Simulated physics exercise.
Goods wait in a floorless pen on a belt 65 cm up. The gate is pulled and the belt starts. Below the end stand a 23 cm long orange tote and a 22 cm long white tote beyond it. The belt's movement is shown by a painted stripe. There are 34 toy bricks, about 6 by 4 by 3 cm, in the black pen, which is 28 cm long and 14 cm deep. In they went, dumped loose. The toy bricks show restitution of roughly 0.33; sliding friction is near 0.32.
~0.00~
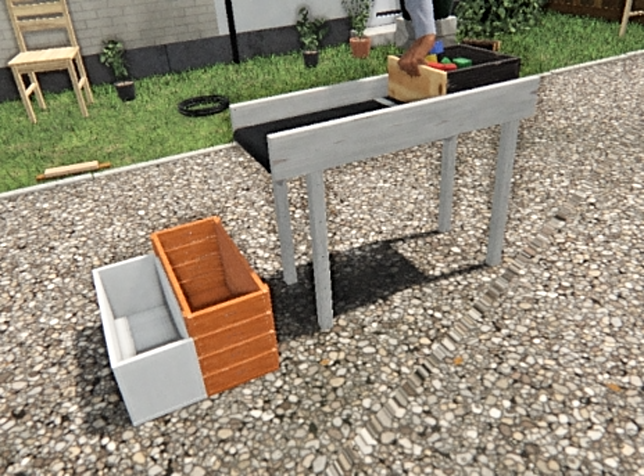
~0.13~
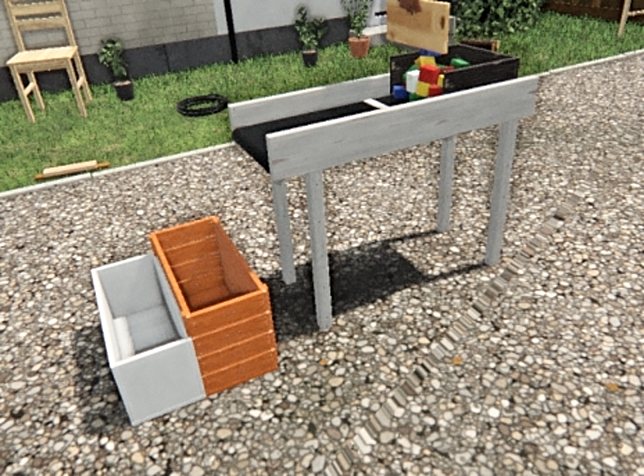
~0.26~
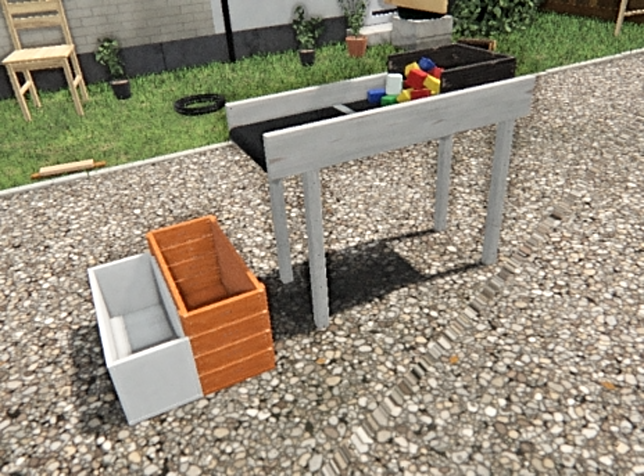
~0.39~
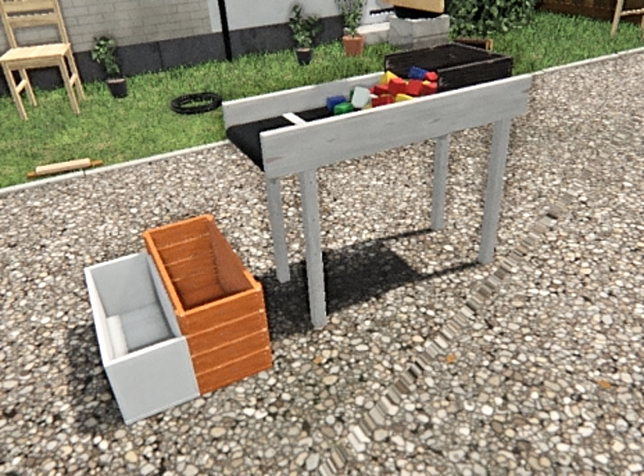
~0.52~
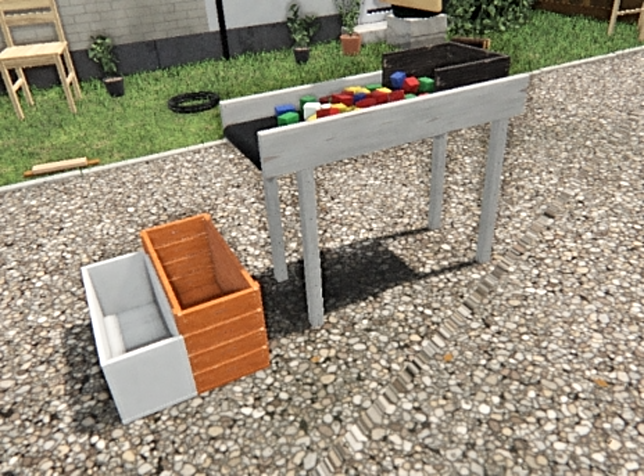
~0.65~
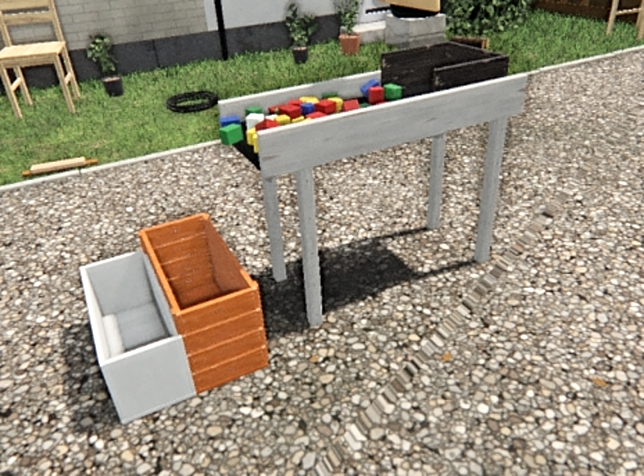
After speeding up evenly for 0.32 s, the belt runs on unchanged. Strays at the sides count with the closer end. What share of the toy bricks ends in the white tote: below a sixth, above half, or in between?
I'd expect the white tote to catch a majority of them.
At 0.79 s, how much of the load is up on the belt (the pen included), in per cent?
It works out to around 55 percent.
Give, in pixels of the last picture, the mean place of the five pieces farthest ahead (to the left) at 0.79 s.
(186, 174).
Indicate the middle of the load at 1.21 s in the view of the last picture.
Estimated centre in the last picture: (124, 337).
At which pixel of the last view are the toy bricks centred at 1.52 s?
Somewhere around (135, 347) in pixels.
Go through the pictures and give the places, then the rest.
In the first frame (places track the rim corner closest to us here; the camera pans a little), black pen (446, 72); white tote (117, 364); belt travel 0 cm; all still inside.
In the second frame, black pen (445, 72); belt travel 4 cm.
In the third frame, black pen (442, 72); belt travel 15 cm; 8 out, the lowest brick at (377, 96).
In the fourth frame, black pen (439, 71); belt travel 32 cm; 19 out, the lowest brick at (337, 103).
In the fifth frame, black pen (436, 70); belt travel 51 cm; 30 out.
In the sixth frame, black pen (435, 70); white tote (105, 362); belt travel 69 cm; 34 out.
After 0.79 s, 19 on the belt and 15 in the air.
After 0.96 s, 2 in the white tote, 4 on the belt and 28 in the air.
After 1.21 s, 29 in the white tote and 5 in the air.
Outcome (at 1.52 s), 34 in the white tote. Asked share, 34 of 34, 100 per cent.
